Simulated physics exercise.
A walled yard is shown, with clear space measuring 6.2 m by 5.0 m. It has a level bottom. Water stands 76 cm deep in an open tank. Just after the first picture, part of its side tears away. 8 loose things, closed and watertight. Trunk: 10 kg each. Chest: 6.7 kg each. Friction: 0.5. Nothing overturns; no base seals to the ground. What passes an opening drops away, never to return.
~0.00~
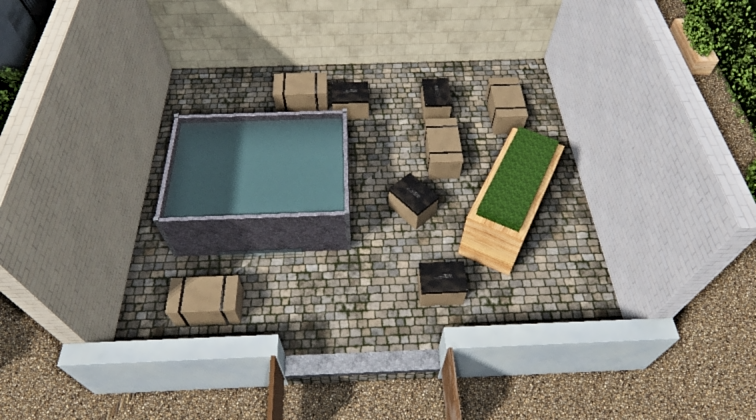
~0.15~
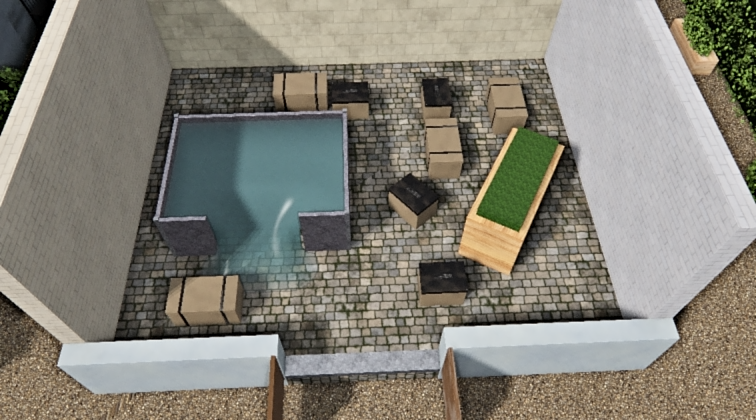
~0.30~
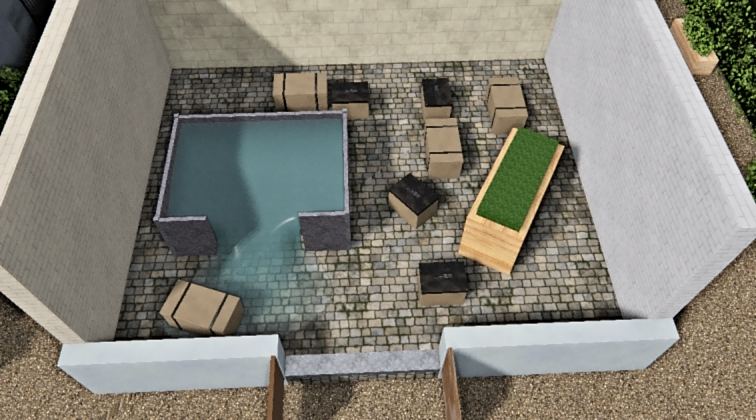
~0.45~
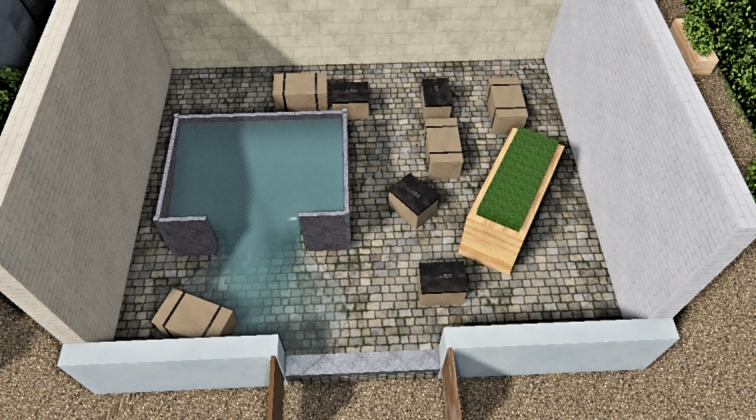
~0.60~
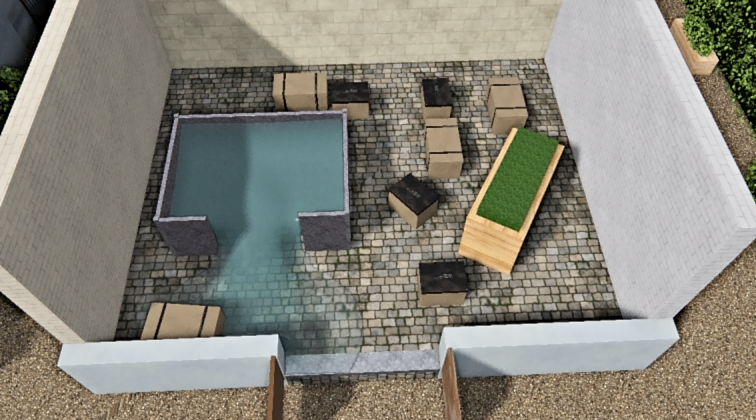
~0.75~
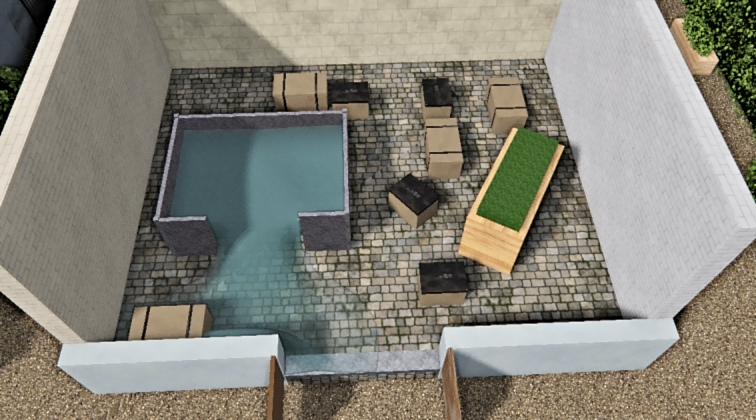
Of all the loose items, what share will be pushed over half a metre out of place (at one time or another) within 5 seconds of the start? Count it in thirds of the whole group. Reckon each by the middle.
Below a third of the group.
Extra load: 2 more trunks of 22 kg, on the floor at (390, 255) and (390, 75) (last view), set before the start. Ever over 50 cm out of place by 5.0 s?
First stays inside, then stays inside.
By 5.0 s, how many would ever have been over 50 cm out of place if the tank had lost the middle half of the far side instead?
Then the count would be 5.
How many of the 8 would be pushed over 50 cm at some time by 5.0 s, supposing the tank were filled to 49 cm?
Count: 1.
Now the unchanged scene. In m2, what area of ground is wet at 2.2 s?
Somewhere around 10.5 m2, roughly.
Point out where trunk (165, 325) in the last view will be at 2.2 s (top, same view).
(152, 252) or thereabouts.
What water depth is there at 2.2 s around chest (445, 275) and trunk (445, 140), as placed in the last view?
Depth approx. 1 cm / 0 cm.
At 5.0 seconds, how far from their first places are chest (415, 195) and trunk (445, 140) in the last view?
0 cm, then 0 cm.
After 1.1 s 1 of 8 are over 50 cm from their spots; 0 afloat.
After 2.2 s 1 of 8 are over 50 cm from their spots; 1 afloat.
After 3.5 s 0 of 8 are over 50 cm from their spots; 1 afloat.
After 5.0 s 0 of 8 are over 50 cm from their spots, and 1 have been at some point; 1 afloat.
